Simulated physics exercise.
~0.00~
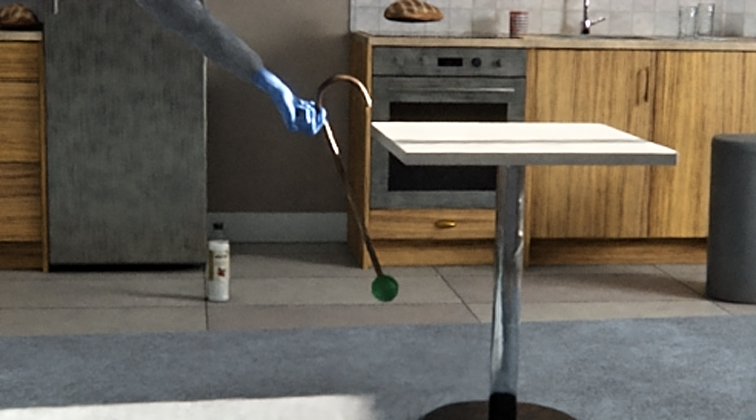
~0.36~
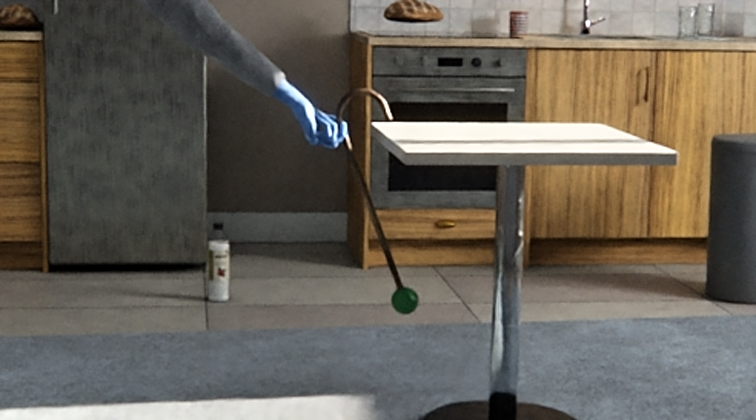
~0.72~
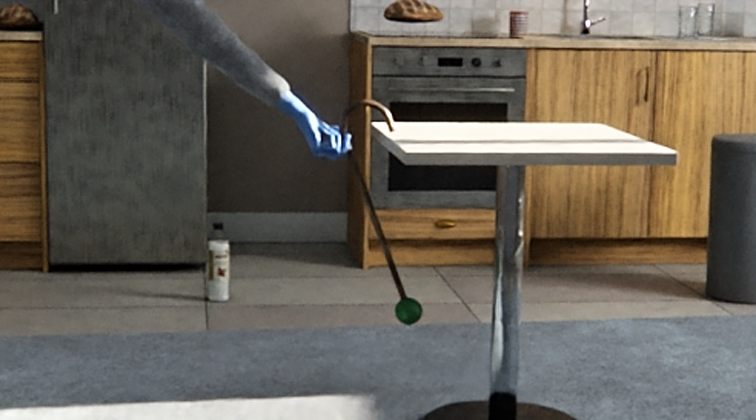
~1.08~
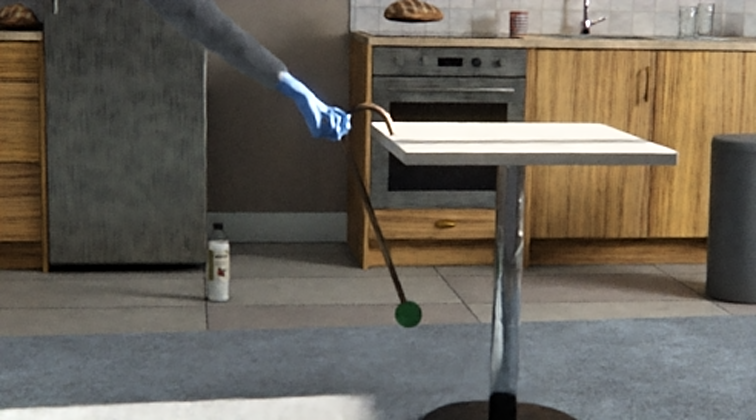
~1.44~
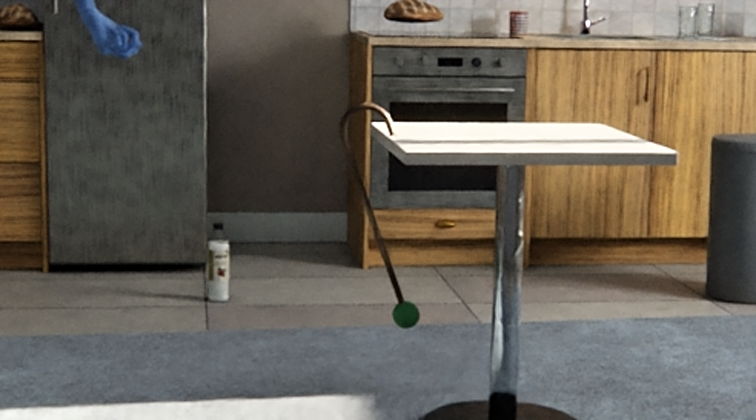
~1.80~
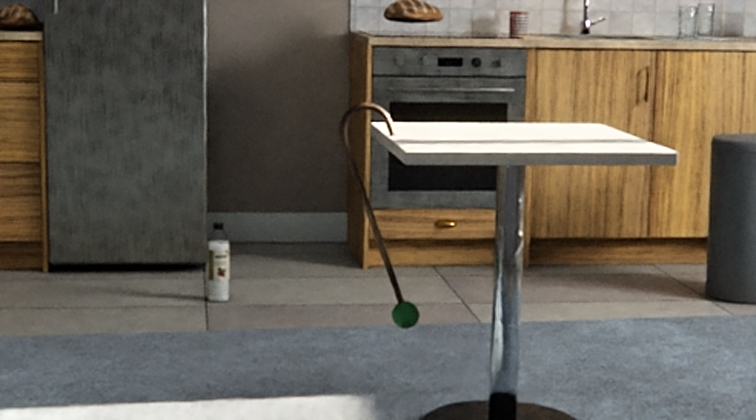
A green-tipped ladle with a thin, brownish curved handle is held by a blue-gloved hand at the left of a white-topped table, seen from the side in a kitchen by a still camera. Wooden cabinets, a dark oven and a grey fridge stand behind, with a white bottle on the tiled floor. The hand moves the ladle right and down until its crook rests on the table's left edge. The hand then lets go and draws back to the upper left, out of view. The ladle stays hanging from the edge, at rest.
